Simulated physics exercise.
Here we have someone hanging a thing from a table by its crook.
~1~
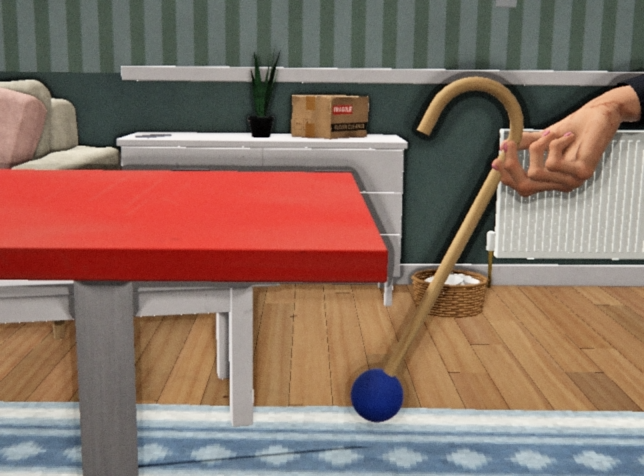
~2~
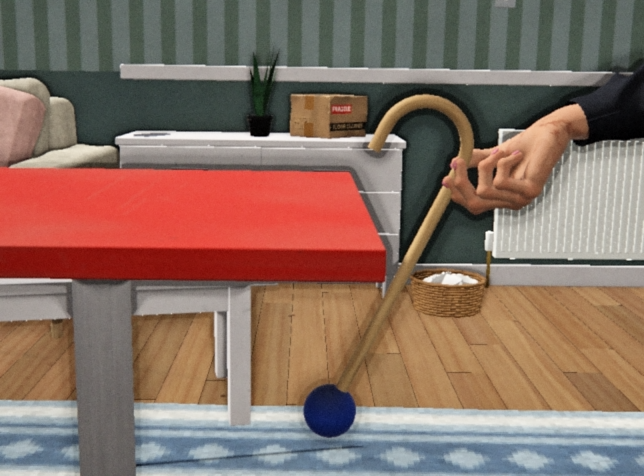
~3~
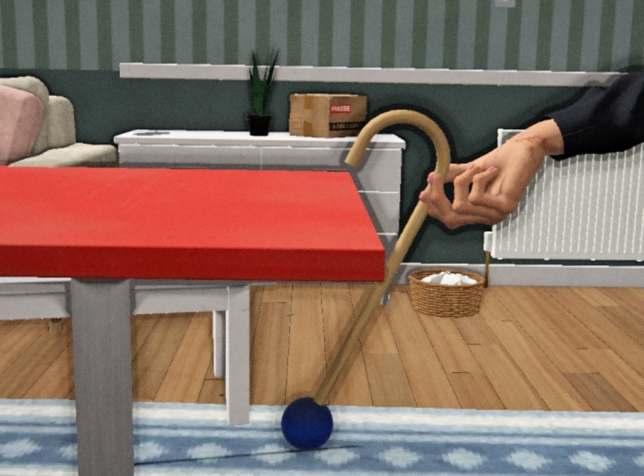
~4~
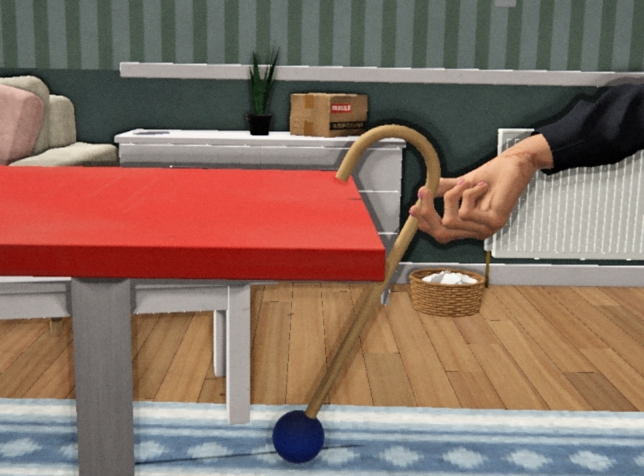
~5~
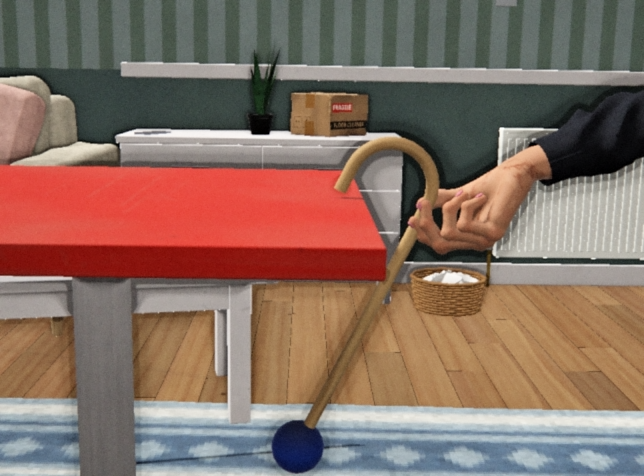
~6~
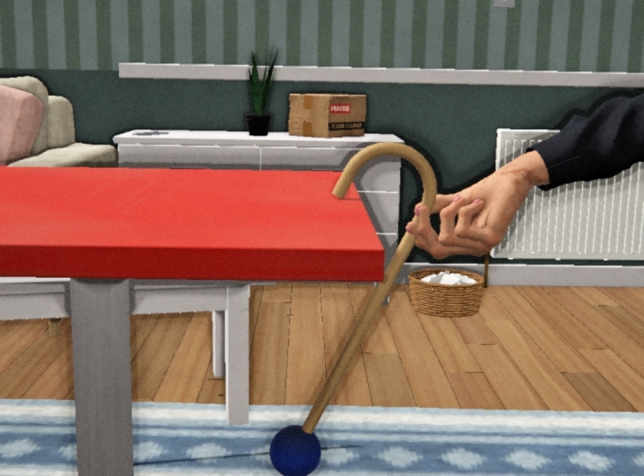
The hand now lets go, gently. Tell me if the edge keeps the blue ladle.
The blue ladle remains in place.
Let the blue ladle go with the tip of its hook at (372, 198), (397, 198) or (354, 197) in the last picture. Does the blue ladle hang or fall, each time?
One after another: It comes down; falls to the floor; hangs from the table.
Then, 0.32 s on from there, blue ladle at rest near (338, 312).
In the end, the blue ladle stays hooked on the edge, near (336, 312).
